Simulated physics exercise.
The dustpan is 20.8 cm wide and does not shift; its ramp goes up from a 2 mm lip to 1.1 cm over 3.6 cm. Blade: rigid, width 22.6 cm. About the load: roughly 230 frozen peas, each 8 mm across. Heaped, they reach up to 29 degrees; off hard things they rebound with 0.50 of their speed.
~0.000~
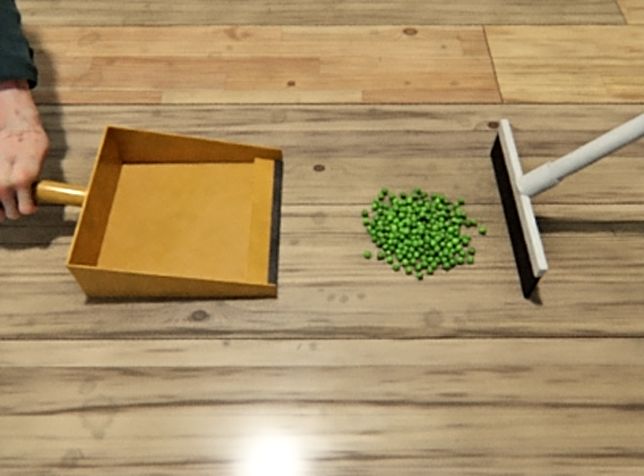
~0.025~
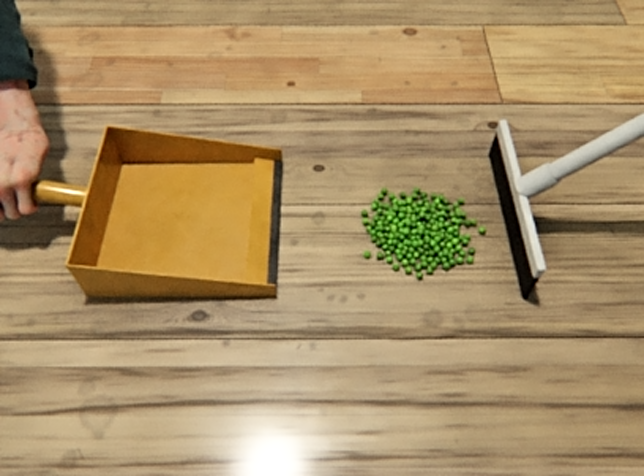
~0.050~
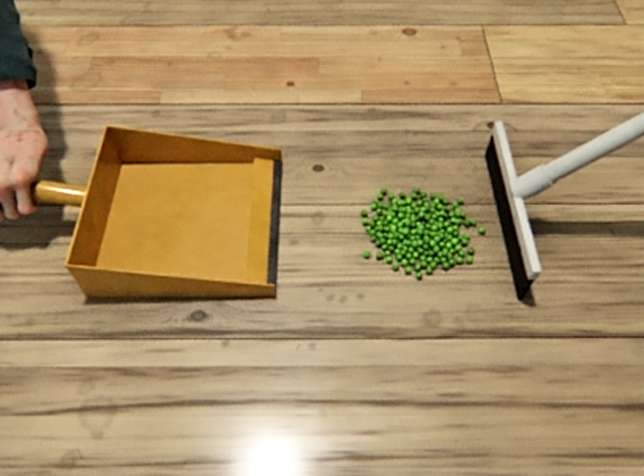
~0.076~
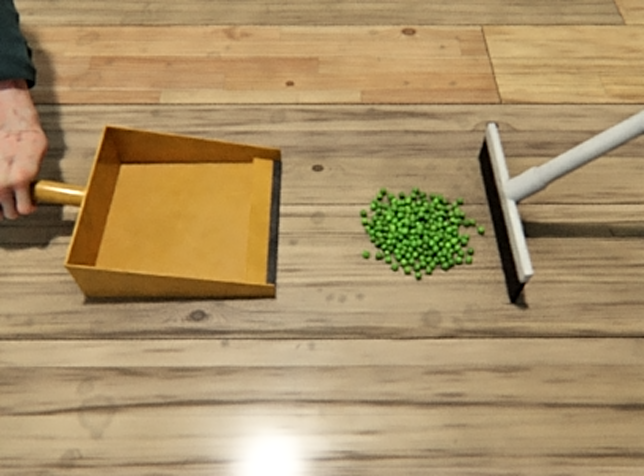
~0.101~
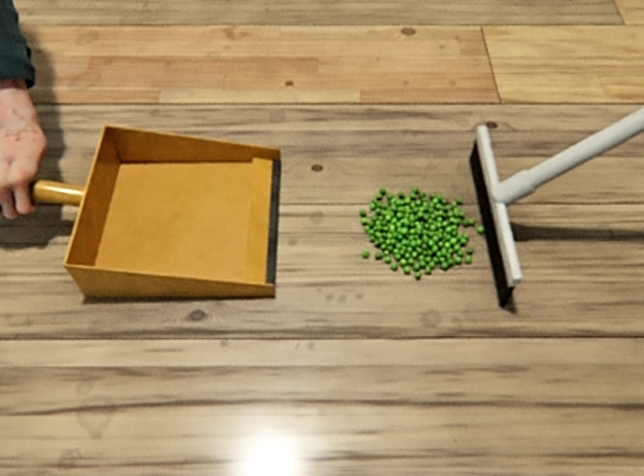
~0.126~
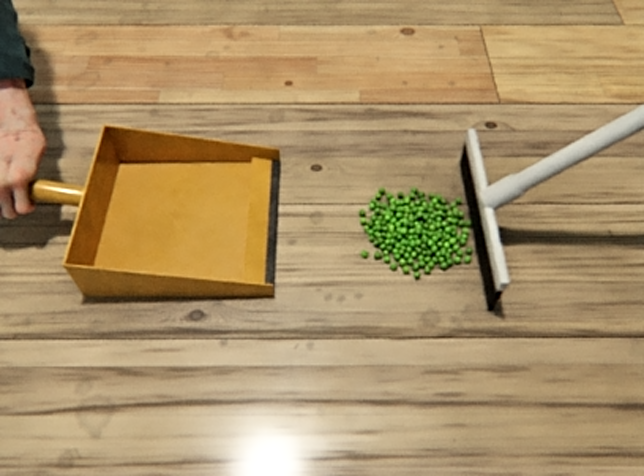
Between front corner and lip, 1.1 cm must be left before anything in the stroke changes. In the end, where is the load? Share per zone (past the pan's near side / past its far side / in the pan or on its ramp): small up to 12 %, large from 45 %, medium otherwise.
Near side - medium; far side - small; pan - medium.
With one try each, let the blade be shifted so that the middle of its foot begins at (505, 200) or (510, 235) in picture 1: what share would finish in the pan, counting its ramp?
Estimates: 45 percent and 30 percent.
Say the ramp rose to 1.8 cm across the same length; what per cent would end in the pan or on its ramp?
35 per cent.
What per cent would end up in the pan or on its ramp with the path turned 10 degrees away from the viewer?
In that case some 60 per cent.
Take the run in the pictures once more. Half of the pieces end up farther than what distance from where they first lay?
It comes to some 20 cm.
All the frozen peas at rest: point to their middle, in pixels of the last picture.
Near (262, 258).
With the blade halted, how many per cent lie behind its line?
About 15 percent.
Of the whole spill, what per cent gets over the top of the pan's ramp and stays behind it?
Estimate: Close to 15 per cent of the total.
After 0.34 s, middle of the blade 13 cm from the lip; 0 % over the lip, far side 0 %, near side 5 %.
After 0.49 s, middle of the blade 5 cm from the lip; 0 % over the lip, far side 0 %, near side 20 %.
After 0.76 s, middle of the blade 1 cm from the lip; 40 % over the lip, far side 5 %, near side 25 %.
By 1.5 s all is still; near side 25 %, far side 5 %, pan 40 %, in front of the lip or behind the blade 35 %.
